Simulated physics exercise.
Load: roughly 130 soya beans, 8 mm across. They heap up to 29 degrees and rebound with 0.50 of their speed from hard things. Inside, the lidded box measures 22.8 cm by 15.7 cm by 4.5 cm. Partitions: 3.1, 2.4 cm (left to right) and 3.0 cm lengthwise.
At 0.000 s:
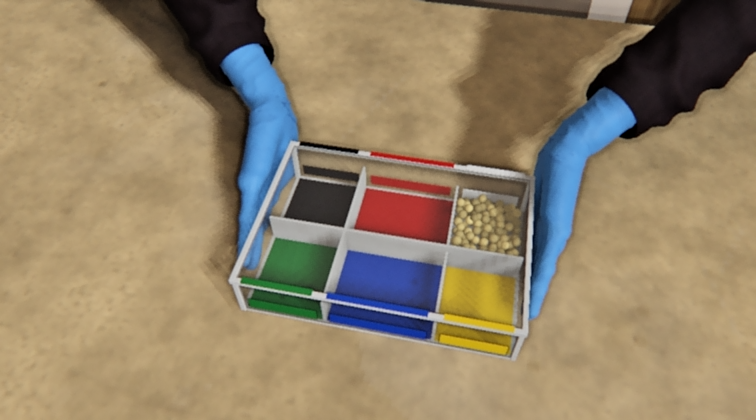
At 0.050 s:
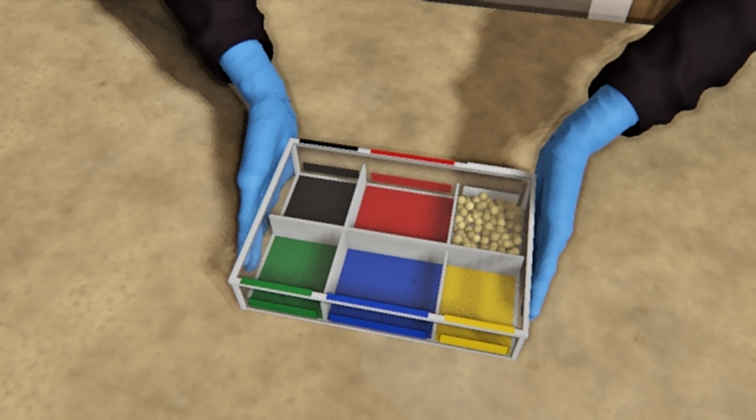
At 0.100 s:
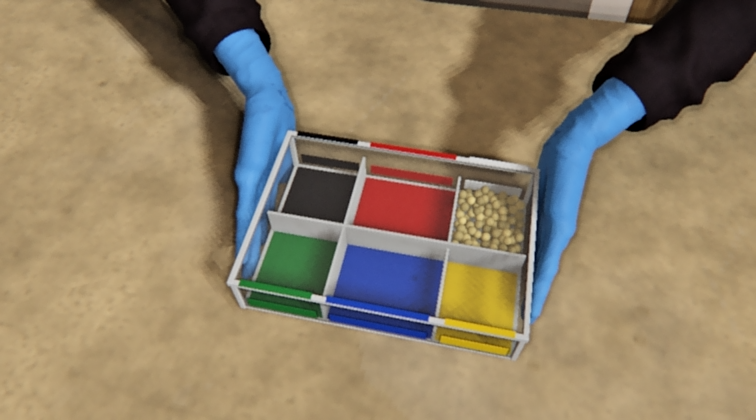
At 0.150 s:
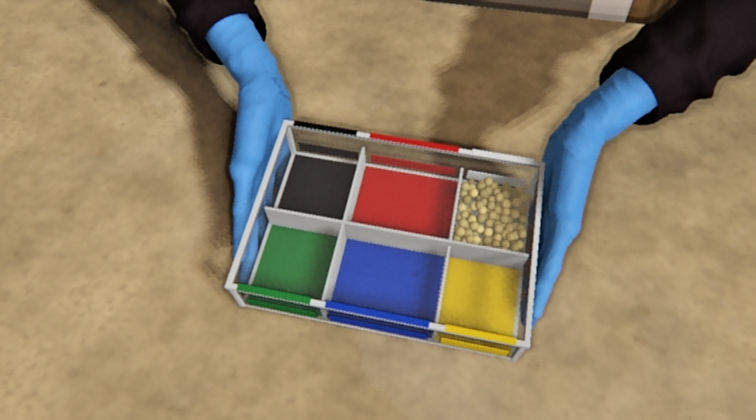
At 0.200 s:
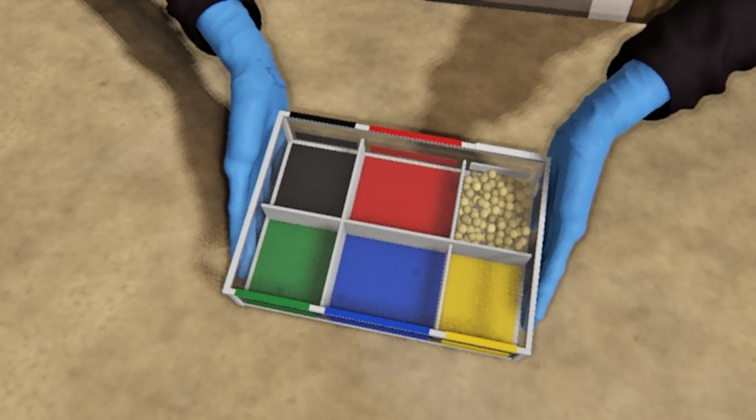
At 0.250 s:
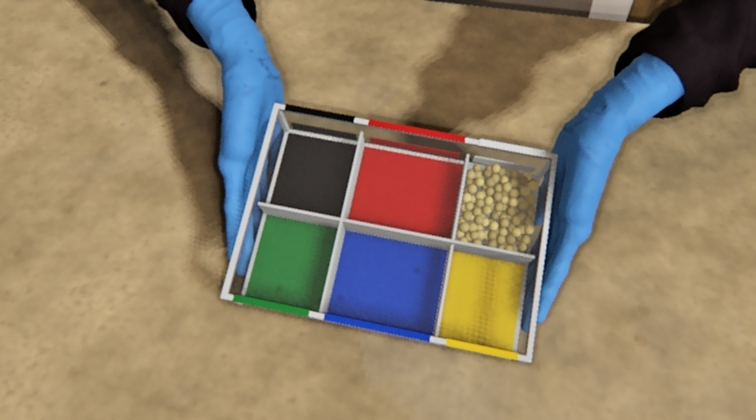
On a sandy surface, two blue-gloved hands hold a clear box with six coloured compartments, soya beans filling the white one at back right; the hands steadily tilt the box toward the viewer, and the beans stay in their compartment.
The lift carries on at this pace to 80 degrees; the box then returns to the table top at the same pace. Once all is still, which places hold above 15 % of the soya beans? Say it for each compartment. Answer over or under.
Red compartment: Under; blue compartment: Under; green compartment: Under; yellow compartment: Over; white compartment: Over; black compartment: Under.
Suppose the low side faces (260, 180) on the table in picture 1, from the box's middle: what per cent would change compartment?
About 65 per cent.
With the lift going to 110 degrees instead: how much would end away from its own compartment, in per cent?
About 25 per cent.
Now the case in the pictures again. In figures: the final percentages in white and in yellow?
White 75, yellow 25.
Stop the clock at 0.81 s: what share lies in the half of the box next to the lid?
Roughly 40 per cent.
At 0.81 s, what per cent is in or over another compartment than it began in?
Roughly 15 per cent.
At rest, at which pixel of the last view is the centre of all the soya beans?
At about (490, 255).
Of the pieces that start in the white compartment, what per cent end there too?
About 80 per cent.
Then, at 0.81 s, tilt 78 degrees; yellow 15 %, white 85 %.
Then, at 1.19 s, tilt 32 degrees; yellow 25 %, white 75 %.
After 1.65 s, tilt 0 degrees; yellow 25 %, white 75 %.
By 2.2 s all is still; red 0 %, blue 0 %, green 0 %, yellow 25 %, white 75 %, black 0 %.
